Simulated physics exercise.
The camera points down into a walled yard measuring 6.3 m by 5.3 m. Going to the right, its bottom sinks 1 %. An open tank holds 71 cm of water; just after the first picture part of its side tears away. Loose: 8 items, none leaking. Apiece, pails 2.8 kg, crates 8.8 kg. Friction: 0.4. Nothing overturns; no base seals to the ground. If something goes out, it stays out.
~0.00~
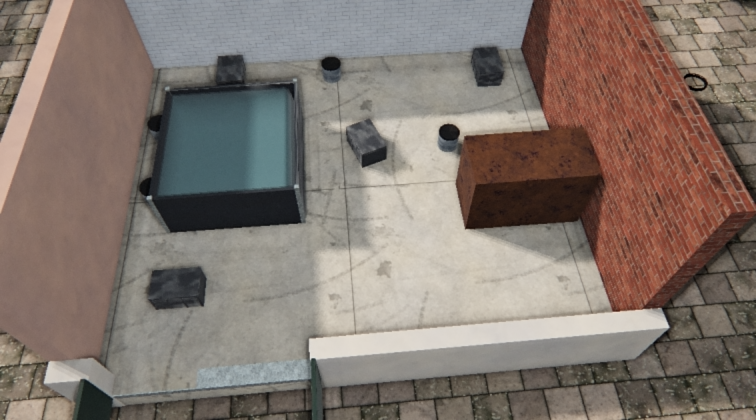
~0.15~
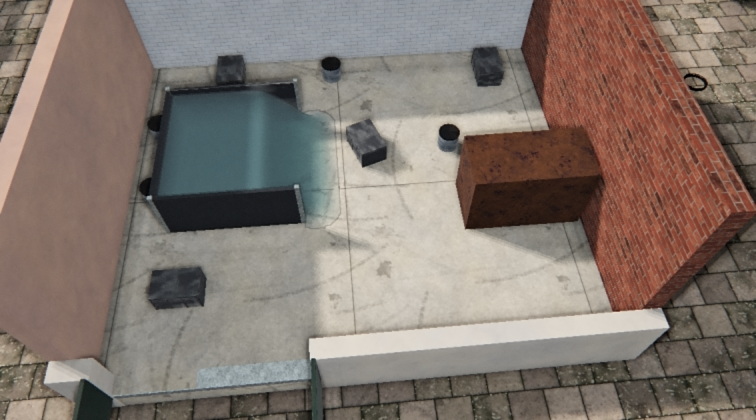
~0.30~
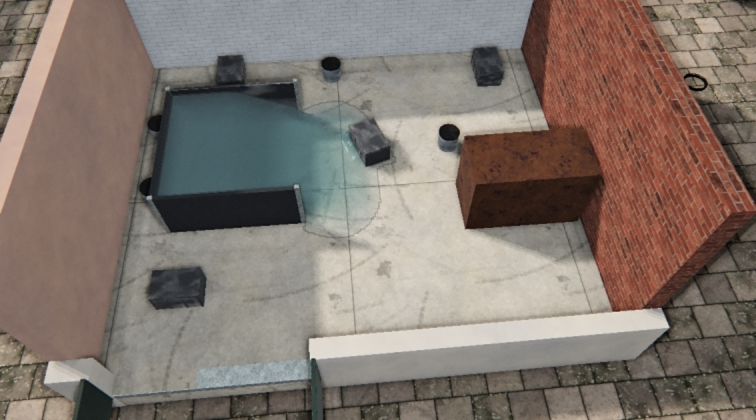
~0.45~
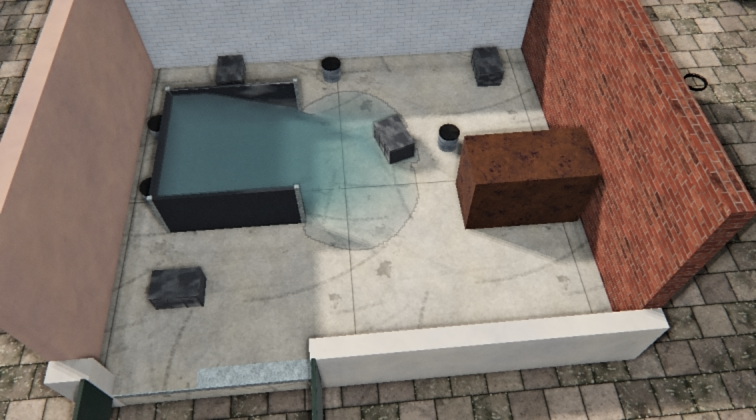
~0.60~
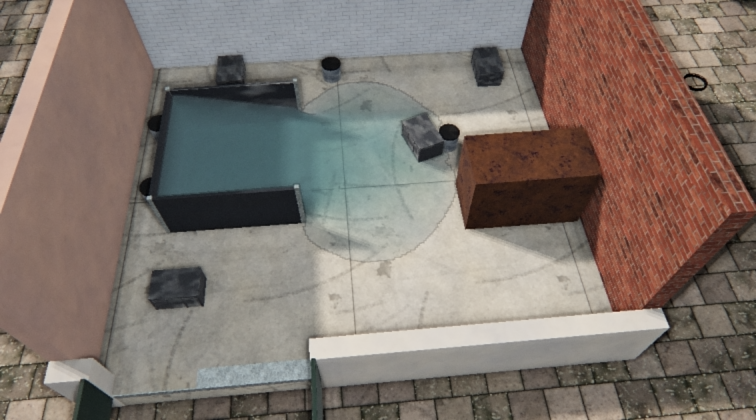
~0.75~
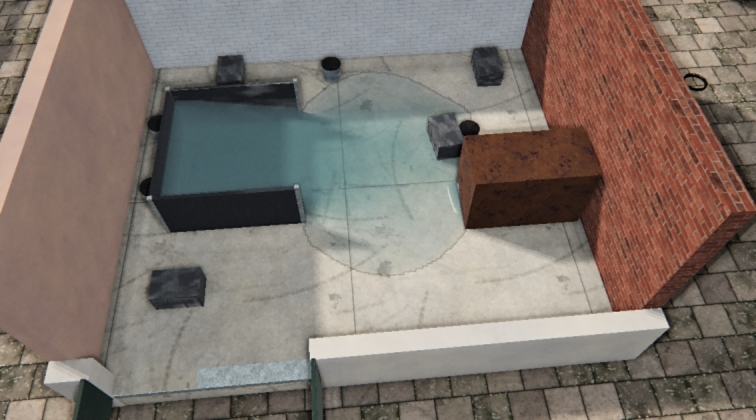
To begin with, water fills a dark open tank at the left of a walled yard scattered with grey crates and pails. The water pours out through the tank's right side and spreads across the floor, pushing the nearest crate rightward, and then a pail beside the brown block shifts slightly right too.
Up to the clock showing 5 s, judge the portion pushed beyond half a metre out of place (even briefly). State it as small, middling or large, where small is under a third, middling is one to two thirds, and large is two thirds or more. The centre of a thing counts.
Middling.
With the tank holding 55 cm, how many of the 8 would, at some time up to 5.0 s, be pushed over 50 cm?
Count: 4.
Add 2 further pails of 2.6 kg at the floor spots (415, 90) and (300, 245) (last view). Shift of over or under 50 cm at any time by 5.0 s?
One by one I'd say farther than that and not that far.
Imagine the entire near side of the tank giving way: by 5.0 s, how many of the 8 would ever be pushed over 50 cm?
Count: 1.
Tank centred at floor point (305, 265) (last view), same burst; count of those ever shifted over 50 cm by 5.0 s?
4.
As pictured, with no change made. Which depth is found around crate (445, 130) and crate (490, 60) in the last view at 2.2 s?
Depth approx. 30 cm / 38 cm.
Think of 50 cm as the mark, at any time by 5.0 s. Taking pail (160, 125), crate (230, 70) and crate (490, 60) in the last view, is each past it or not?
The first is inside the limit, the second beyond the limit, and the third beyond the limit.
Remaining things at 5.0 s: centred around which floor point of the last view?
Near (264, 132).
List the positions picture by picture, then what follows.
A crate at (366, 136) rests on the ground; a pail at (449, 132), on the bottom; 3.3 m2 under water; 0 of 8 have shifted, in the first frame.
A crate at (366, 136) rests on the ground; a pail at (449, 132), on the bottom; water covers 4.4 m2; 0 of 8 have shifted, in the second frame.
A crate at (370, 136), on the bottom, 5 cm from its start; a pail at (449, 132) rests on the ground; water covers 5.7 m2; 1 of 8 have shifted, in the third frame.
A crate at (394, 133) rests on the ground, 42 cm from its start; a pail at (449, 132) rests on the ground; 7.4 m2 under water; 1 of 8 have shifted, in the fourth frame.
A crate at (423, 131) rests on the ground, 85 cm from its start; a pail at (449, 132) rests on the ground; 9.4 m2 under water; 1 of 8 have shifted, in the fifth frame.
A crate at (447, 130) rests on the ground, 121 cm from its start; a pail at (469, 128), on the bottom, 32 cm from its start; 11.4 m2 under water; 2 of 8 have shifted, in the sixth frame.
After 1.1 s 2 of 8 are over 50 cm from their spots; 0 afloat.
After 2.2 s 3 of 8 are over 50 cm from their spots; 3 afloat.
After 3.5 s 2 of 8 are over 50 cm from their spots; 3 afloat.
After 5.0 s 5 of 8 are over 50 cm from their spots, and 5 have been at some point; 4 afloat.
